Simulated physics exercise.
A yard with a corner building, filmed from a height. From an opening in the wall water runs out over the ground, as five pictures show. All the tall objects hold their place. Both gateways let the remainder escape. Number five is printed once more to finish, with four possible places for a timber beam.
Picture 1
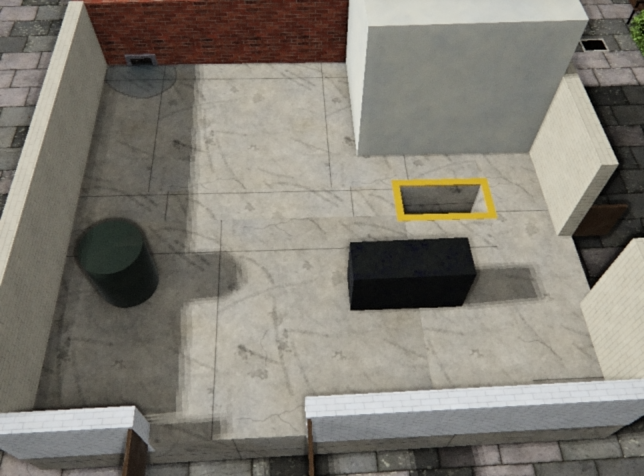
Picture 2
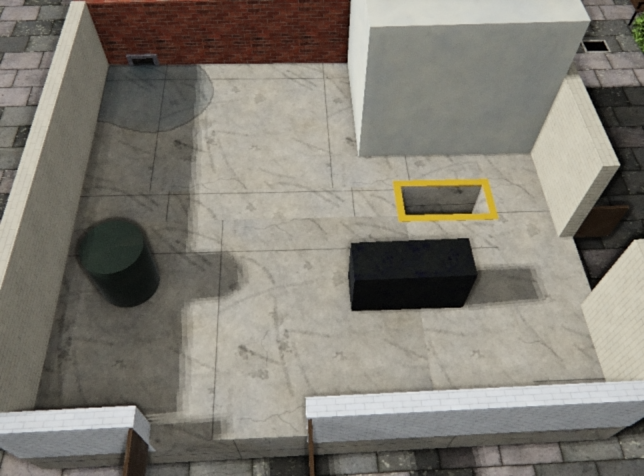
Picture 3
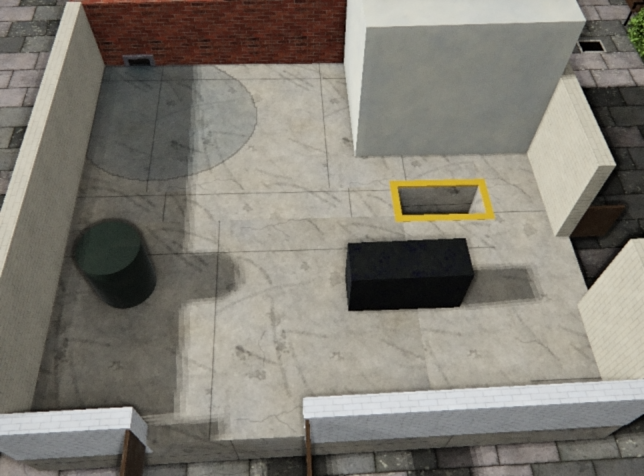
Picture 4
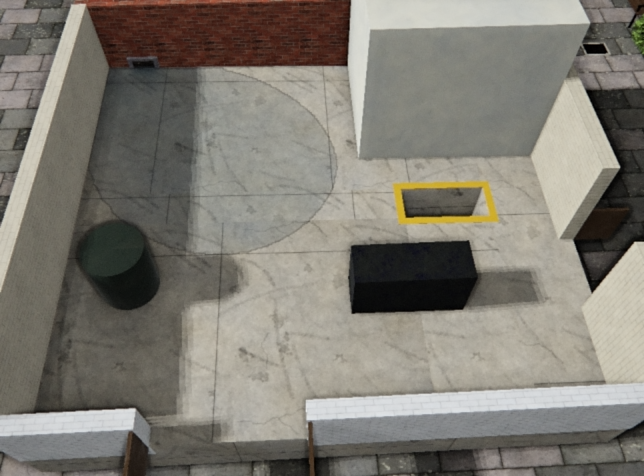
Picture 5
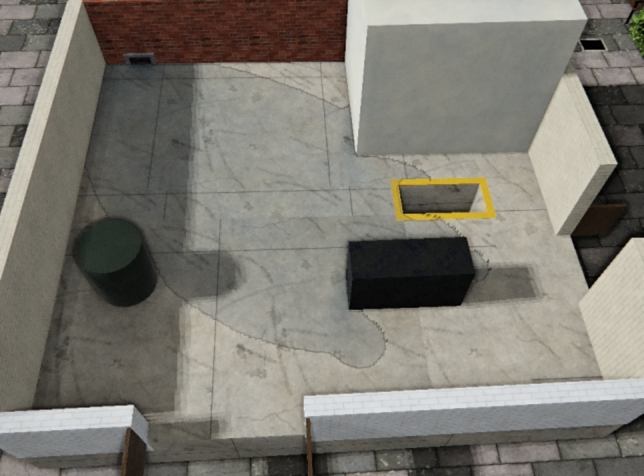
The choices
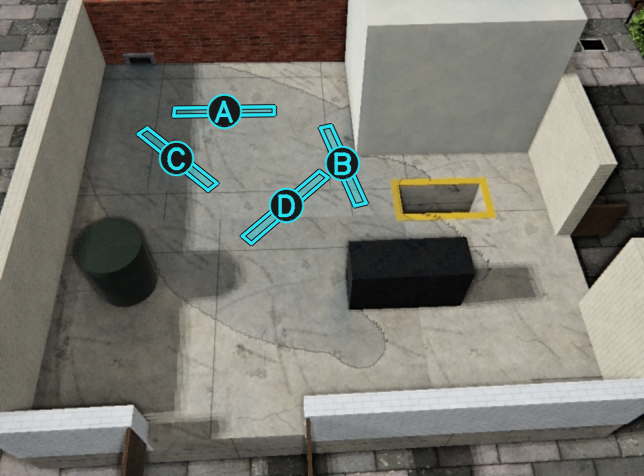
The video shows a walled yard with a dark green cylinder, a black block and a yellow-edged pit, where water spreads from the upper left corner across the paving, passing around the cylinder and reaching the block and pit.
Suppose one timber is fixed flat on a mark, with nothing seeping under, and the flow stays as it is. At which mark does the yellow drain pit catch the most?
It is D.
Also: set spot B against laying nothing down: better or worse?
Worse.
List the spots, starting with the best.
Best to worst: D, C, A, B.
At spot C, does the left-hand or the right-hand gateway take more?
The right one.
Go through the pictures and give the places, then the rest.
Outfall at (142, 60); yellow drain pit at (443, 199); open gate at (568, 269); open gate at (229, 421); front seen at (132, 93), 2 % of the ground wet; yellow drain pit still dry, in the first picture.
Front seen at (201, 111), 7 % of the ground wet; yellow drain pit still dry, in the second picture.
Front seen at (192, 170), 15 % of the ground wet; yellow drain pit still dry, in the third picture.
Front seen at (264, 242), 31 % of the ground wet; yellow drain pit still dry, in the fourth picture.
Front seen at (473, 265), 50 % of the ground wet; yellow drain pit taking water, in the fifth picture.
On the marked copy, A from (174, 112) to (274, 110); B from (325, 126) to (360, 204); C from (142, 131) to (212, 186); D from (246, 239) to (323, 174).
With A, about 13 % of the stream goes into the yellow drain pit, about 84 % out by the gates.
With B, about 6 % of the stream goes into the yellow drain pit, about 91 % out by the gates.
With C, about 23 % of the stream goes into the yellow drain pit, about 74 % out by the gates.
With D, about 41 % of the stream goes into the yellow drain pit, about 56 % out by the gates.
